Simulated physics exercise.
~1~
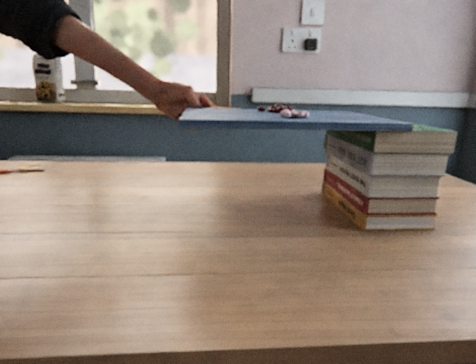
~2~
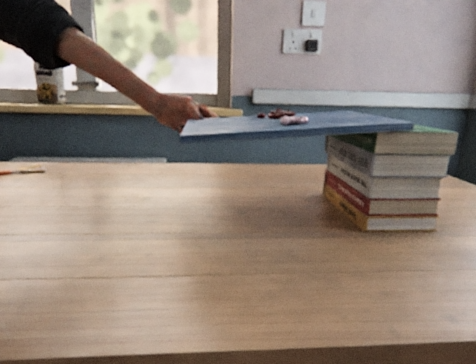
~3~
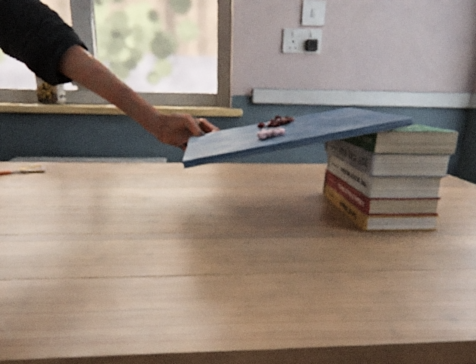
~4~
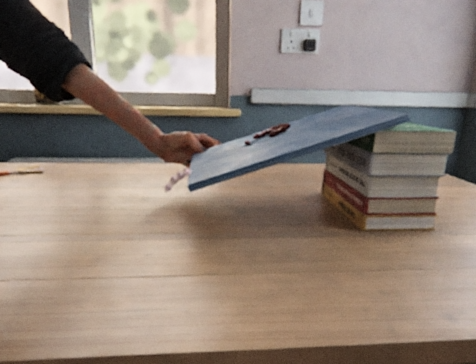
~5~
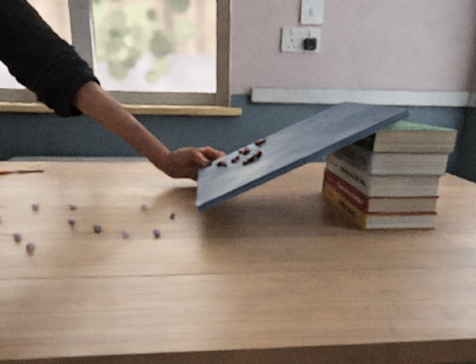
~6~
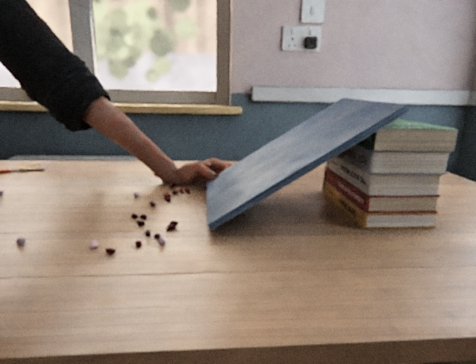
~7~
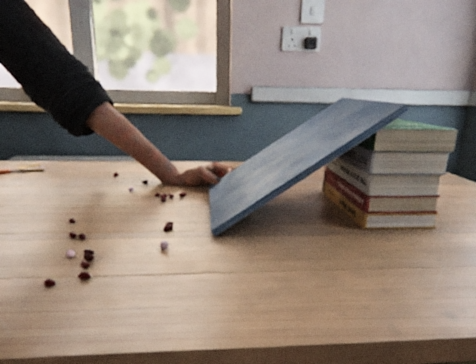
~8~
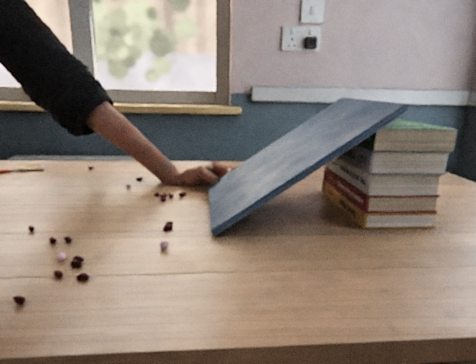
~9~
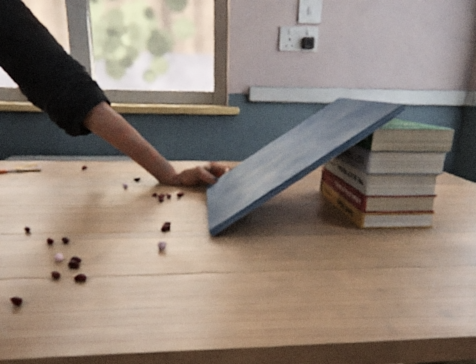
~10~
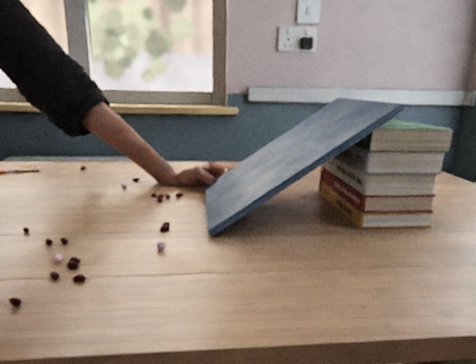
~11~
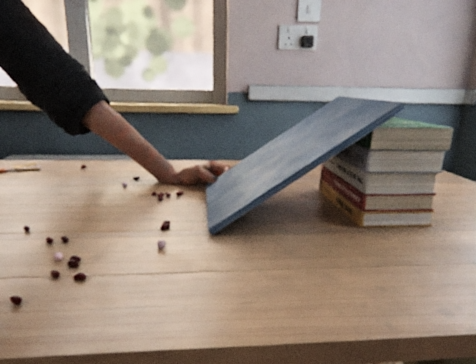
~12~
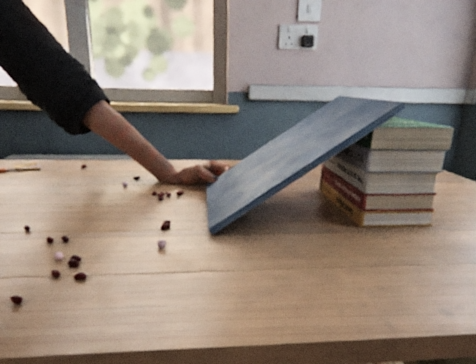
Small dark and pale pieces sliding left off a blue board as a hand lowers one end, ending scattered across the table.
